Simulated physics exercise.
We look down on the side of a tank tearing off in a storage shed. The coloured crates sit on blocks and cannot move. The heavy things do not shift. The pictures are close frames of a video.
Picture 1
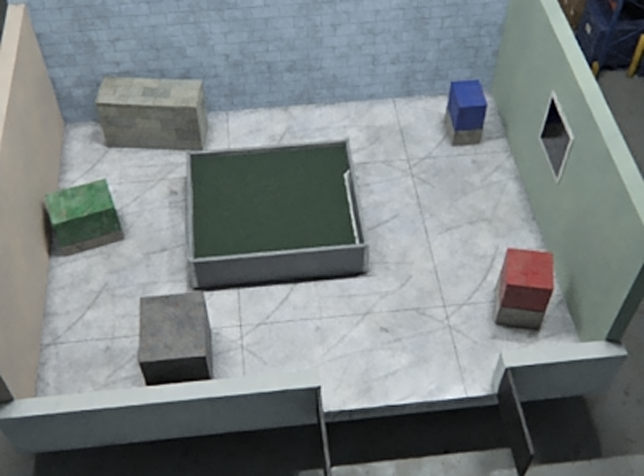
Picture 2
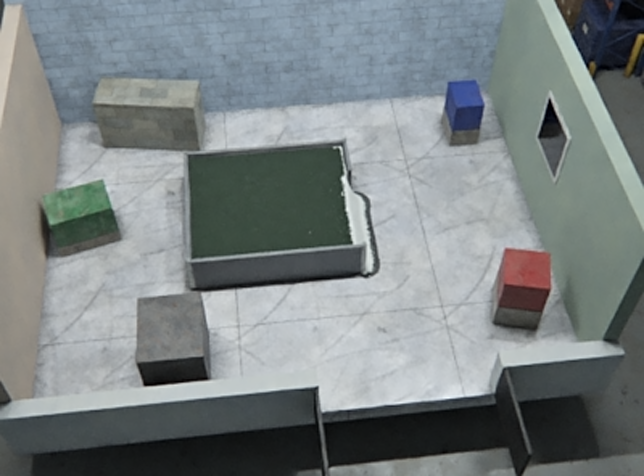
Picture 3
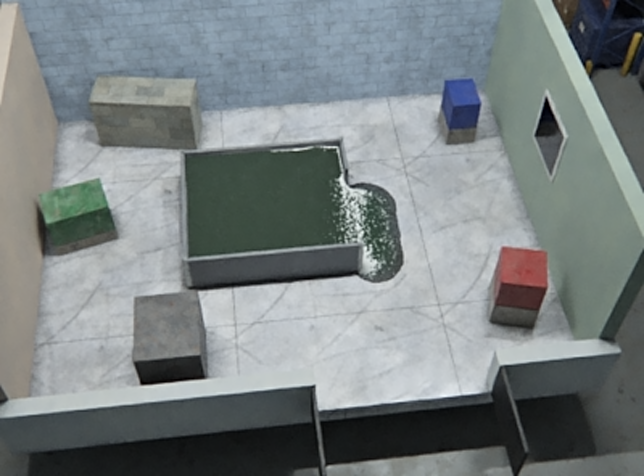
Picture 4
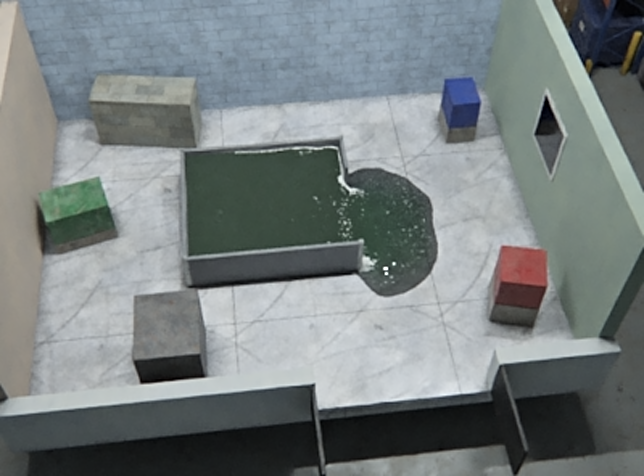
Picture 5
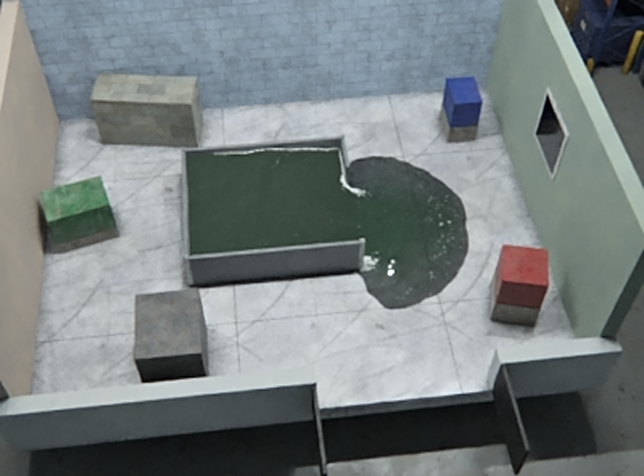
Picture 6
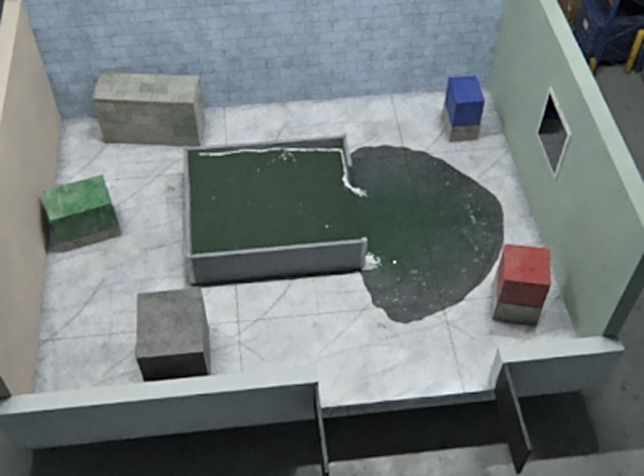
Dark green liquid pours through the right side of a low, open tank in a walled room, first as a thin edge, then spreading rightward across the pale floor in a widening rounded pool that nears the red-topped block.
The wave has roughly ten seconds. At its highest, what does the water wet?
In the end: The red crate stays dry; the blue crate stays dry; the green crate stays dry.
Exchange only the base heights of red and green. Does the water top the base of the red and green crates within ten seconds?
One by one: The red one is topped, the green one escapes it.
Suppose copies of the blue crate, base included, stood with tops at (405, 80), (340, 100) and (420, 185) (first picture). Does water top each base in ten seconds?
As listed: Keeps dry, escapes it, is wetted.
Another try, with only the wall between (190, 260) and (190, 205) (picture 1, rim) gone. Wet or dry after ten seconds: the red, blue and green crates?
Red crate escapes it; blue crate escapes it; green crate takes water.
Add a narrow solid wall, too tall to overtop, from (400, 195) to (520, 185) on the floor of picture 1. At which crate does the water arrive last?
It is the green crate.
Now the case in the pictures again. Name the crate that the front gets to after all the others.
It is the one in green.
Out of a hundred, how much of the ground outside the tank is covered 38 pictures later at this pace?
About 70 per cent.
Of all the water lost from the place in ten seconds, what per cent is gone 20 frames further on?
About 15 per cent.
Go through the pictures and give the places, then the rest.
In the first picture, the tank at (274, 200) is whole and still.
In the second picture, the front is at (369, 272), out from the gap at (354, 226).
In the third picture, water pours out at (351, 225) and has run to (387, 275).
In the fourth picture, the front is at (423, 198), out from the gap at (350, 224).
In the fifth picture, the front is at (454, 200), out from the gap at (352, 224).
In the sixth picture, the front is at (496, 207), out from the gap at (354, 222).
A moment on, water covers 25 % of the floor; the red crate water round its plinth, the blue crate water round its plinth, the green crate not reached.
Next, water covers 30 % of the floor; the red crate water round its plinth, the blue crate water round its plinth, the green crate not reached.
Then, water covers 35 % of the floor; the red crate water round its plinth, the blue crate water round its plinth, the green crate not reached.
Later, water covers 70 % of the floor; the red crate water round its plinth, the blue crate water round its plinth, the green crate not reached.
In the end, water covers 95 % of the floor; the red crate stayed above the water, the blue crate stayed above the water, the green crate stayed above the water.
